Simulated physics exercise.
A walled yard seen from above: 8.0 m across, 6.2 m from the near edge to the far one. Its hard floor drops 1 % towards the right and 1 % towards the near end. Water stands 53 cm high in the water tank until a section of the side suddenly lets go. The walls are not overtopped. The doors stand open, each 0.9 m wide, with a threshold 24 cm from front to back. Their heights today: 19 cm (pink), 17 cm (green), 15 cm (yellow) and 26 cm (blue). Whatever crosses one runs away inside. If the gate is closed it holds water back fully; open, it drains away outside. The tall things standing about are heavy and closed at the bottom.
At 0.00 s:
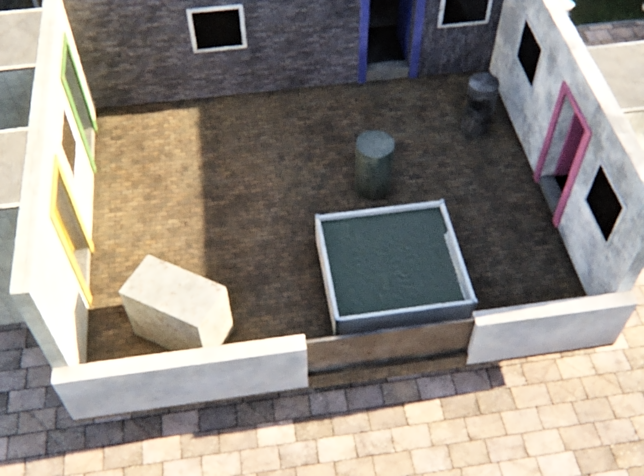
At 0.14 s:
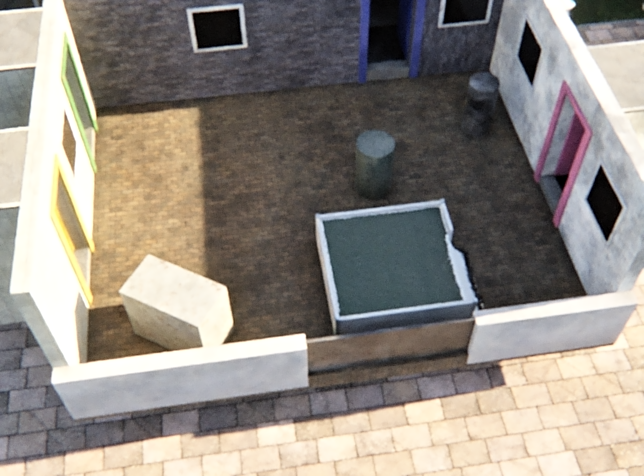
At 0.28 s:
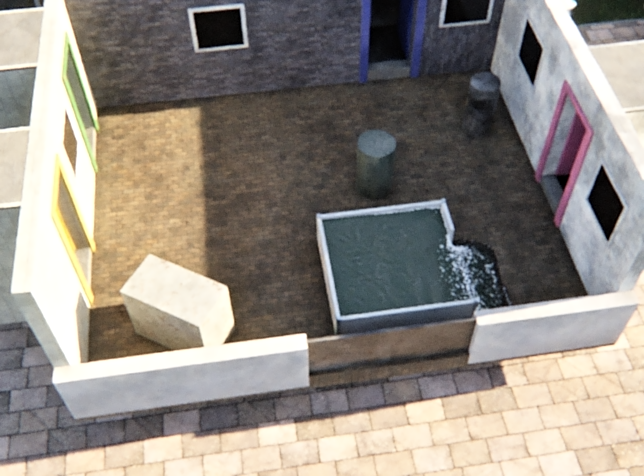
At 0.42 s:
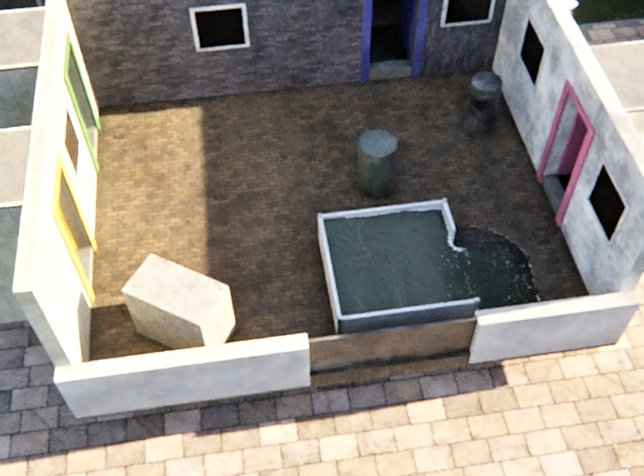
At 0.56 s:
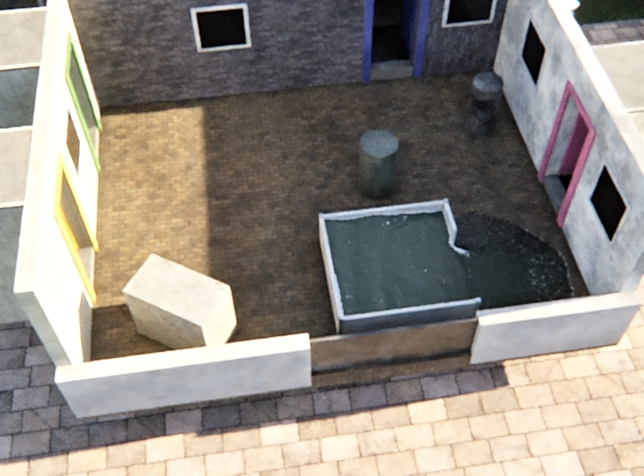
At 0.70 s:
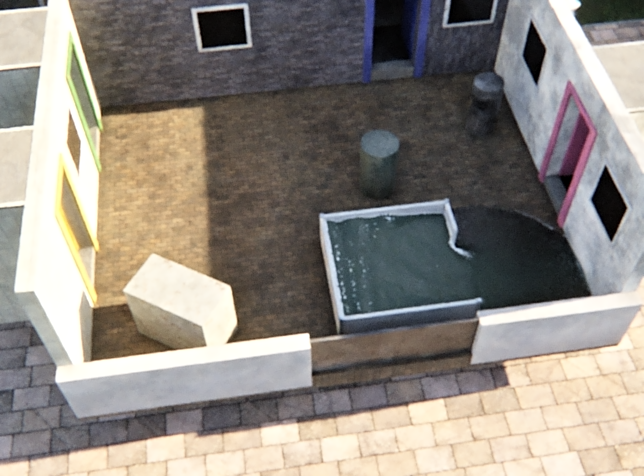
Water pours through a gap in the right side of a white-rimmed tank in a walled yard, foaming at first, then spreading as a dark sheet across the brown paving towards the right wall with its pink-framed doorway.
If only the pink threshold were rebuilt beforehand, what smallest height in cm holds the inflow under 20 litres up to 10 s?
Close to 11.5 cm is just enough.
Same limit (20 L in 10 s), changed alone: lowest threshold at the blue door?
About 7.5 cm at blue.
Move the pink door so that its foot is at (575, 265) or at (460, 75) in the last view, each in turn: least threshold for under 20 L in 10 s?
Roughly 31 and 10.5 cm.
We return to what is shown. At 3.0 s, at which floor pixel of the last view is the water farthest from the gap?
Around (495, 77).
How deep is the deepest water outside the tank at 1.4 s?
Up to some 52 cm.
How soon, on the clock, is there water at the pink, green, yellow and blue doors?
Pink 1.1 s, green 7.5 s, yellow 9.5 s, blue 4.0 s.
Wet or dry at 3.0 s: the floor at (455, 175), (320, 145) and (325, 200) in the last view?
In turn: Flooded, still dry, dry.
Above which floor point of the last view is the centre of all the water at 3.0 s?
Around (477, 262).
After 1.4 s water covers 10 % of the floor, deepest (52 cm) near (600, 325); 13 cm at the pink door, 0 litres in over its 19 cm threshold.
After 3.0 s water covers 25 % of the floor, deepest (32 cm) near (596, 315); 17 cm at the pink door, 0 litres in over its 19 cm threshold.
After 10.0 s water covers 90 % of the floor, deepest (10 cm) near (397, 174); 7 cm at the pink door, 1 litre in over its 19 cm threshold.
At the pink door as built, the water arrived by 1.1 s and peaked near 18 cm at 2.6 s.
With a threshold of 10 cm, 33 litres would have come in within the 10 s; with 13.5 cm, 10 litres. So under 20 litres takes about 11.5 cm.
